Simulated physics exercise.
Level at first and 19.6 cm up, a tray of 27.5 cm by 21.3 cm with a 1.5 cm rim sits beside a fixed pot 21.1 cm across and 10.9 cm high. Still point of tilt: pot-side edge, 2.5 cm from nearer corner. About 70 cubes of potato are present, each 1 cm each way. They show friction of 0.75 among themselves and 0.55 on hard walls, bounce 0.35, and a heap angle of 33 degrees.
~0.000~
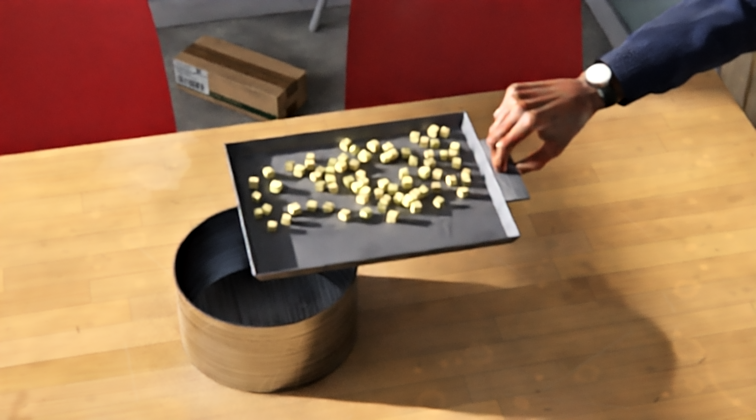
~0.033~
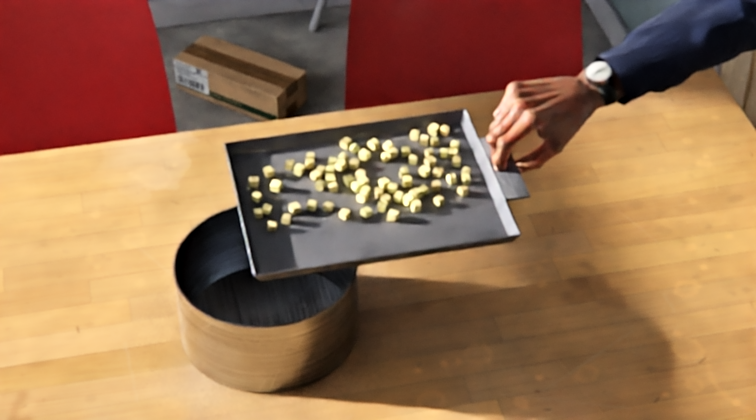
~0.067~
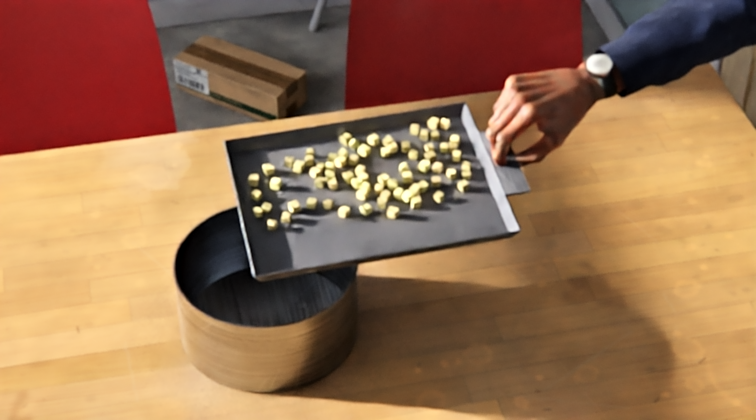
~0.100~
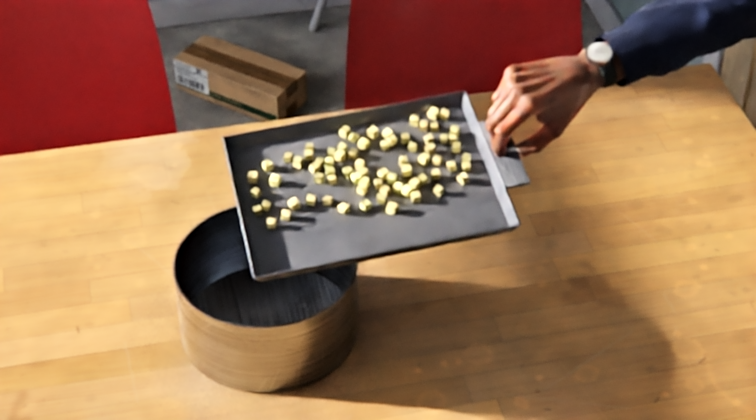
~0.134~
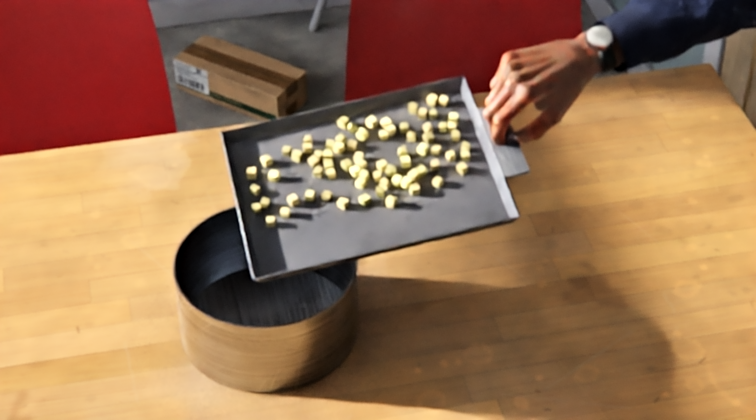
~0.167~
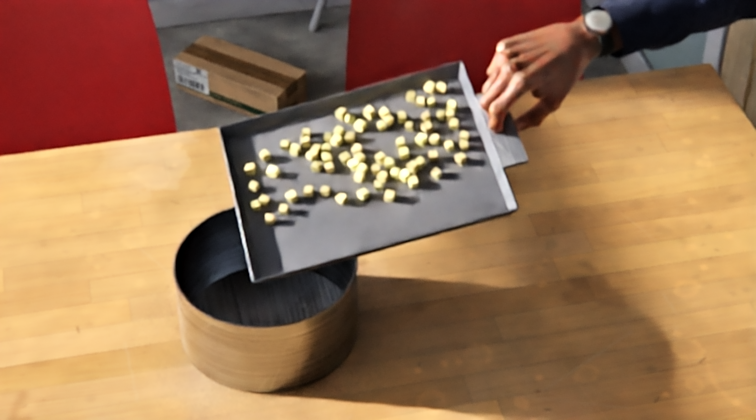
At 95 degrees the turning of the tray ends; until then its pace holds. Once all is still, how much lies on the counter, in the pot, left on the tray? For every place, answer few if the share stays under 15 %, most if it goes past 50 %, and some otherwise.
Shares - counter: Most; pot: Few; left on the tray: Few.
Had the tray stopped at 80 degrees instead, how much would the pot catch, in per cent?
In that case it comes to about 0 in a hundred.
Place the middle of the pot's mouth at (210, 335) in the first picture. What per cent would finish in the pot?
I'd expect near 95 per cent.
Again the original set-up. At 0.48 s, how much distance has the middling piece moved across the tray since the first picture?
By then it sits near 3 cm from where it began.
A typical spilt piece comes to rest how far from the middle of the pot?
Distance: Roughly 28 cm.
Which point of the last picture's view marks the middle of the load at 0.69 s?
Load centre est.: (247, 298) px.
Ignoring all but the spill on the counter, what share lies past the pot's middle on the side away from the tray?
Around 90 in a hundred.
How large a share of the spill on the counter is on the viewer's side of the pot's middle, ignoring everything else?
Some 100 per cent.
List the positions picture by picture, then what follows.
In the first frame, tray tilt 0 degrees, front corners at (260, 270) and (512, 232); middle of the pieces at (361, 176); pot at (266, 261).
In the second frame, tray tilt 1 degrees, front corners at (260, 270) and (512, 231); middle of the pieces at (361, 175).
In the third frame, tray tilt 2 degrees, front corners at (260, 270) and (512, 227); middle of the pieces at (361, 171).
In the fourth frame, tray tilt 5 degrees, front corners at (259, 271) and (512, 221), lowest corner left front; middle of the pieces at (360, 165).
In the fifth frame, tray tilt 9 degrees, front corners at (259, 273) and (511, 213), lowest corner left front; middle of the pieces at (359, 157).
In the sixth frame, tray tilt 14 degrees, front corners at (258, 274) and (510, 205), lowest corner left front; middle of the pieces at (357, 150); pot at (266, 261). The tray's pace is about 130 degrees a second.
After 0.48 s, tilt 54 degrees; the tray holds 100 %, the pot 0 %.
After 0.69 s, tilt 81 degrees; the tray holds 55 %, the pot 0 %.
After 1.01 s, tilt 95 degrees; the tray holds 0 %, the pot 0 %.
By 2.1 s all is still; counter 100 %, pot 0 %, tray 0 %.
